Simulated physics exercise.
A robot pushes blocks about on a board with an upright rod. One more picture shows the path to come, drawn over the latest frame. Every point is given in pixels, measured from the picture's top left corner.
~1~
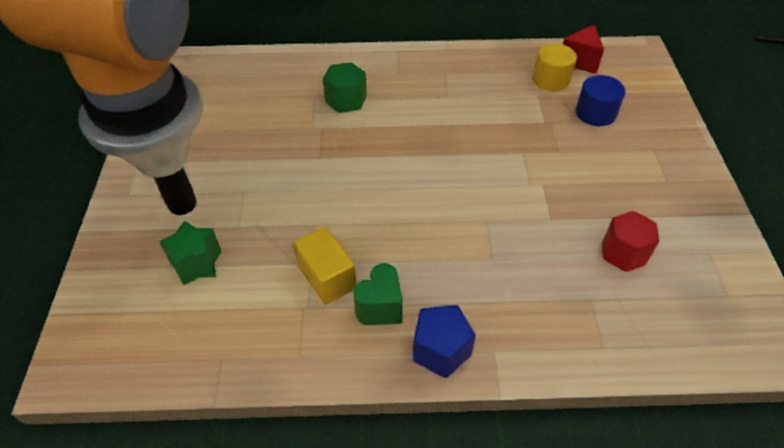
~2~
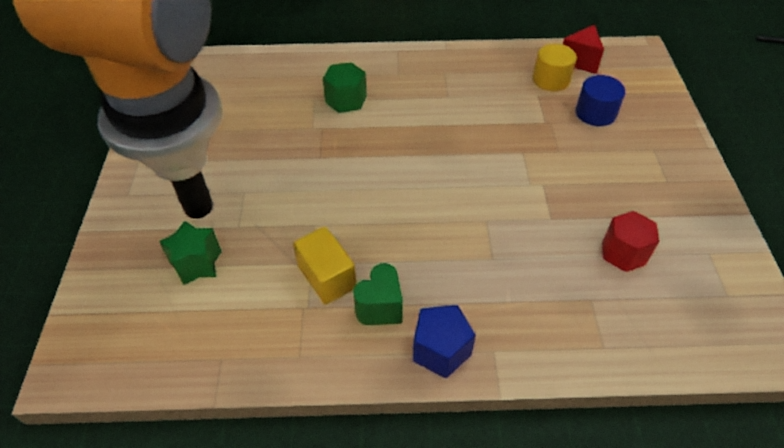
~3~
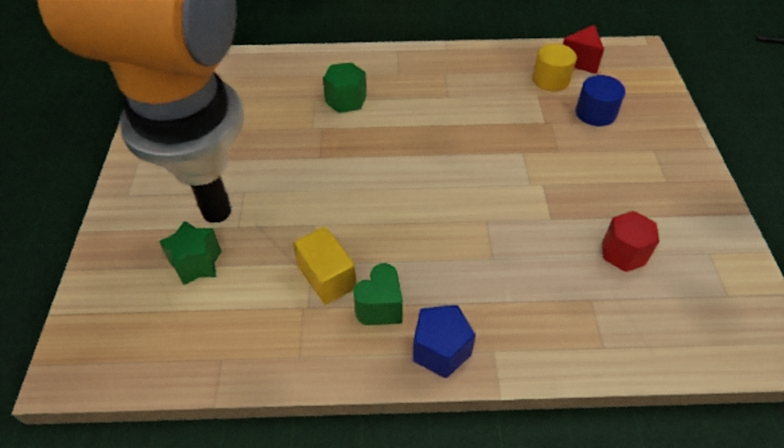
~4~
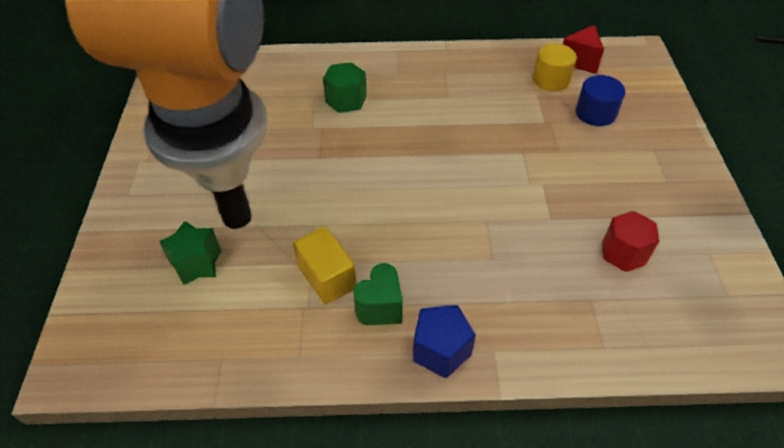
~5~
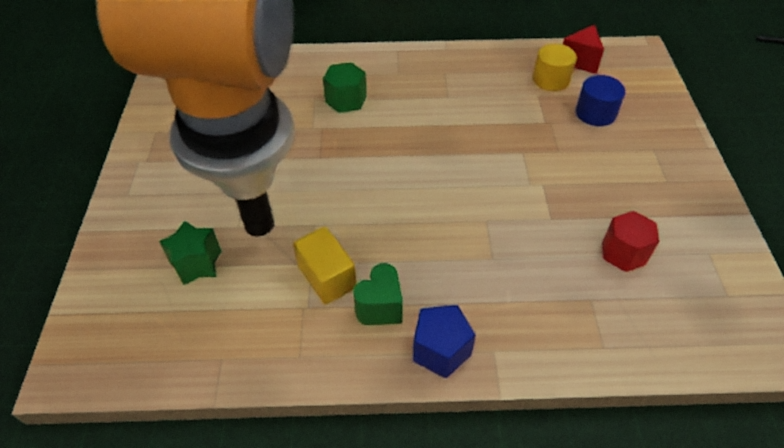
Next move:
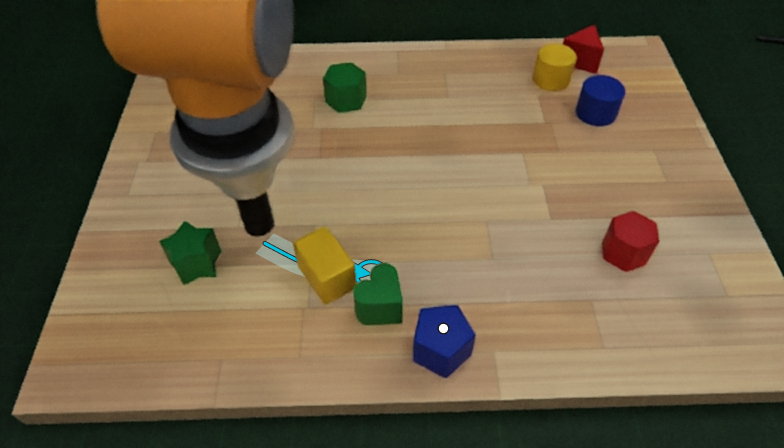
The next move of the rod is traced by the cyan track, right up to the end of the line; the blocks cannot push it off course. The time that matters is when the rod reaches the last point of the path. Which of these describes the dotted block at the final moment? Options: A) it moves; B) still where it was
Option A.
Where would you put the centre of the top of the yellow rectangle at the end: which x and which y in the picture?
It should be at (404, 283) by then.
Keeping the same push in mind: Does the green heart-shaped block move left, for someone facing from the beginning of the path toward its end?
Short answer: No.
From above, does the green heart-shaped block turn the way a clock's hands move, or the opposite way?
My prediction: CW.
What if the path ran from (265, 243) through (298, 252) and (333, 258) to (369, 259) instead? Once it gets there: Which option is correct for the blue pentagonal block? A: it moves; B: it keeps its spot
B (it keeps its spot)
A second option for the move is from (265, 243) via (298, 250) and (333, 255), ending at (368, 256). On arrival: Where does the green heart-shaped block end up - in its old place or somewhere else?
The green heart-shaped block is moved.
Path on the board, from (265, 243) through (313, 266) to (371, 274); the dot is on the blue pentagonal block.
What follows on the original path. One third of the way, rod (293, 243); yellow rectangle (332, 257).
Two thirds of the way, rod (330, 253); yellow rectangle (369, 270); green heart-shaped block (406, 301), turned 15° clockwise; blue pentagonal block (450, 332).
At the end, rod (370, 257); green star in place; yellow rectangle (404, 283), turned 25° clockwise; green heart-shaped block (428, 324), turned 35° clockwise; blue pentagonal block (472, 345), turned 15° clockwise.
